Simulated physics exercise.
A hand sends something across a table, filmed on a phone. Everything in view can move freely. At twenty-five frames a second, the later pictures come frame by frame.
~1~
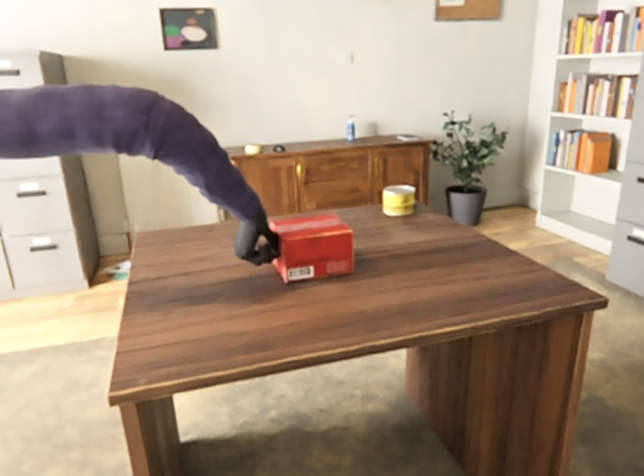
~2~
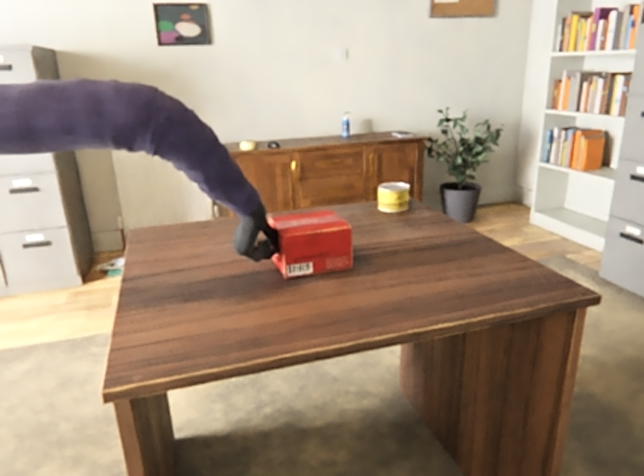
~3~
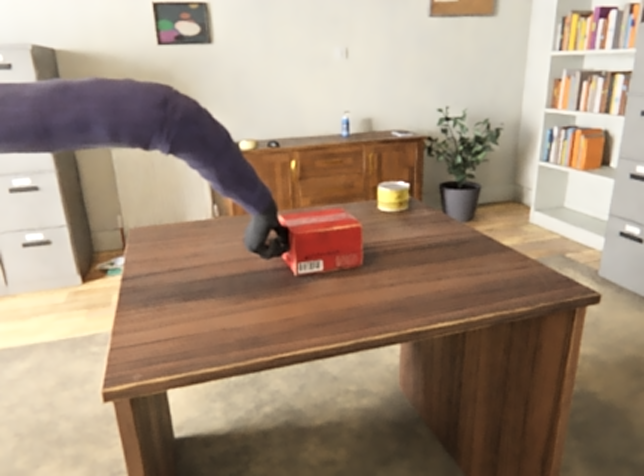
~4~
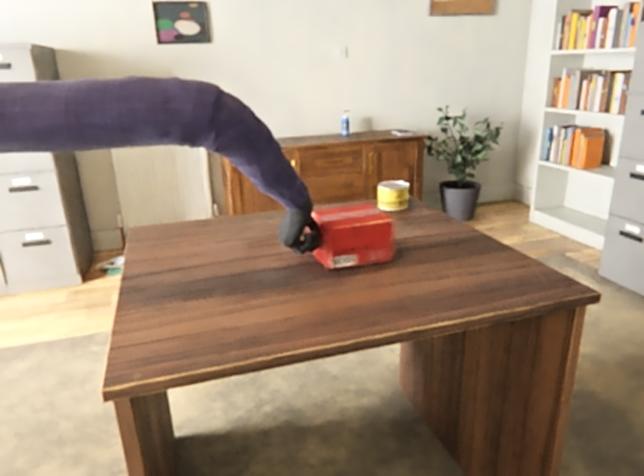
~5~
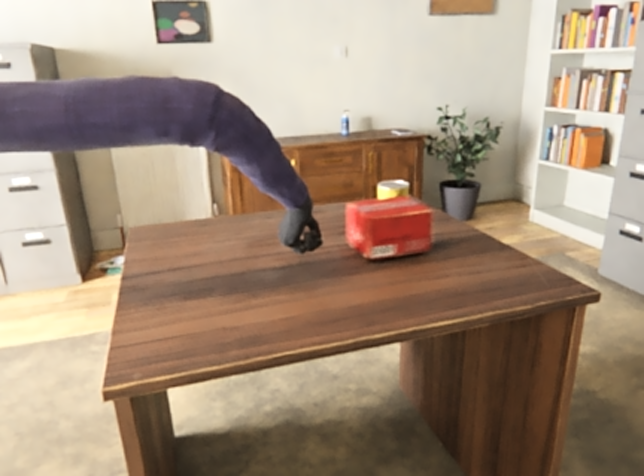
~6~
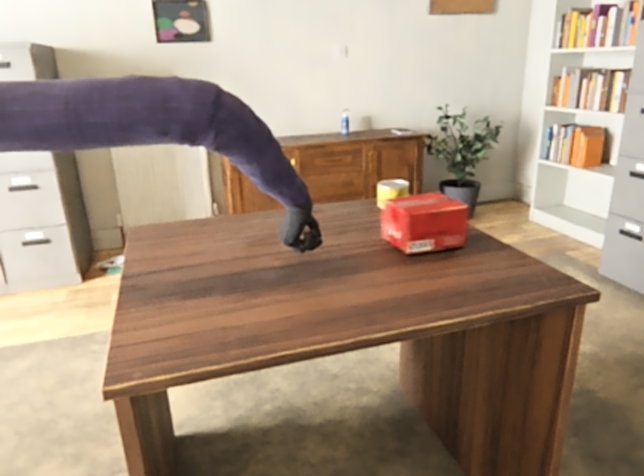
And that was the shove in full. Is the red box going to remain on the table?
My guess is it comes off the table.
Then, 0.10 s past the last view, red box now off the table.
Then, 0.30 s past the last view, things are still on the move.
Then, 0.40 s past the last view, as before.
Finally, off the table, red box.
